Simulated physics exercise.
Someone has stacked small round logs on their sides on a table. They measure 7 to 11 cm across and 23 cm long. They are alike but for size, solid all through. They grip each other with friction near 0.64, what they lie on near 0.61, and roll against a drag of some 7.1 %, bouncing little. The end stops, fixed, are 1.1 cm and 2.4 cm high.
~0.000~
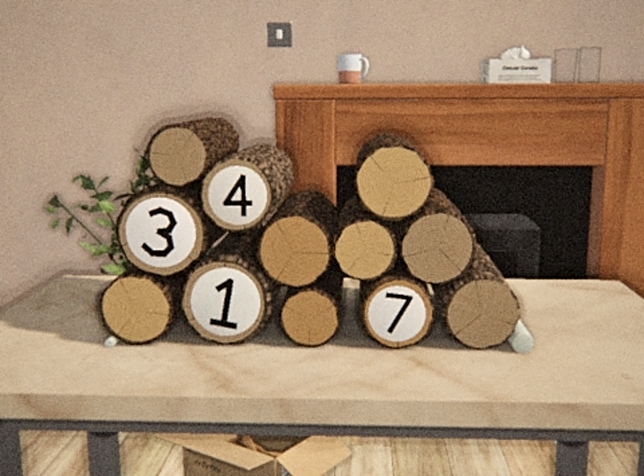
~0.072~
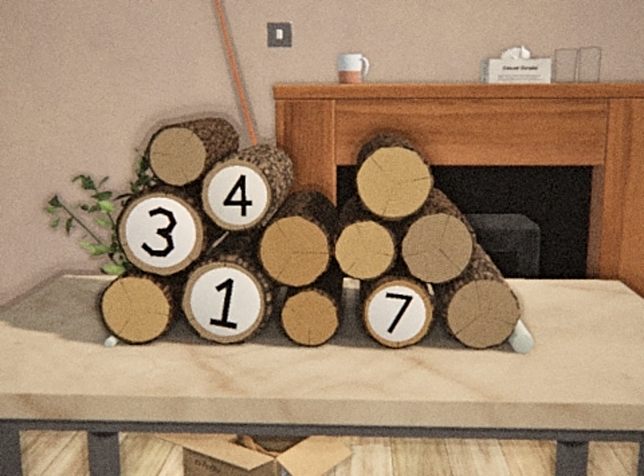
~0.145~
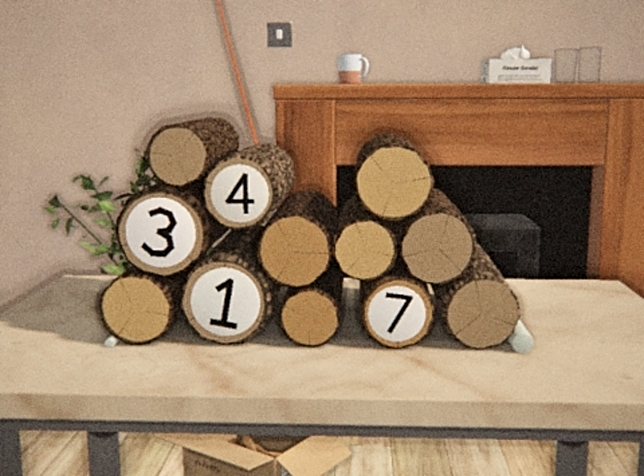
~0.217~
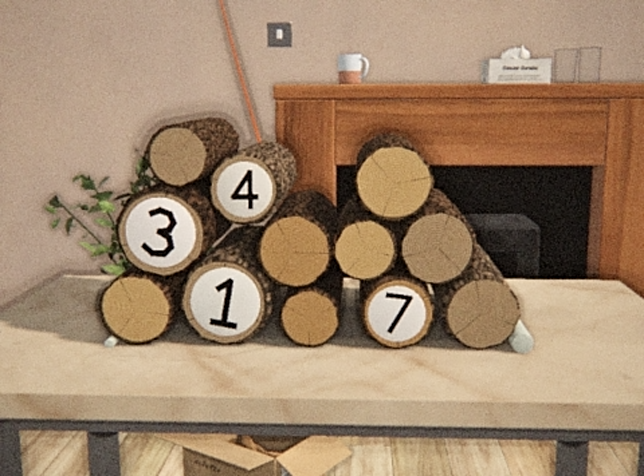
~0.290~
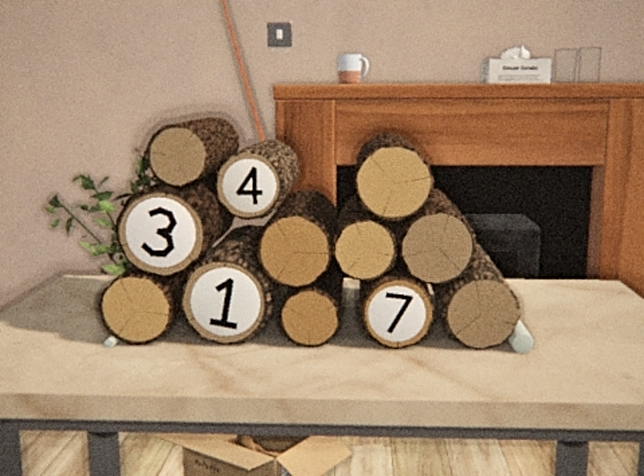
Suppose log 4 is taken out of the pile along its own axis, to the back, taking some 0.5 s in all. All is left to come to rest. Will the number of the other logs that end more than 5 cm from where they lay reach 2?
No, the count is 1.
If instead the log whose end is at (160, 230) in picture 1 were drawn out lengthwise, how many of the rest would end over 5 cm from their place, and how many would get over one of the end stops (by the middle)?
Then 2 and 2.
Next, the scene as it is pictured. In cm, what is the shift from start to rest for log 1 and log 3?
Log 1: 0, log 3: 0.
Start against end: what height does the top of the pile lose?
About 2 cm.
After 0.72 s, 0 now displaced over 5 cm; the one last seen at (177, 156) 2.2 cm right and 0.9 cm down.
After 0.81 s, 1 now displaced over 5 cm; the one last seen at (177, 156) 5 cm right and 3.9 cm down.
At rest by 1.1 s, 1 moved over 5 cm; not one over the end stops; the one last seen at (177, 156) 7 cm right and 6 cm down; top of the pile 24 cm high, from 26 cm.
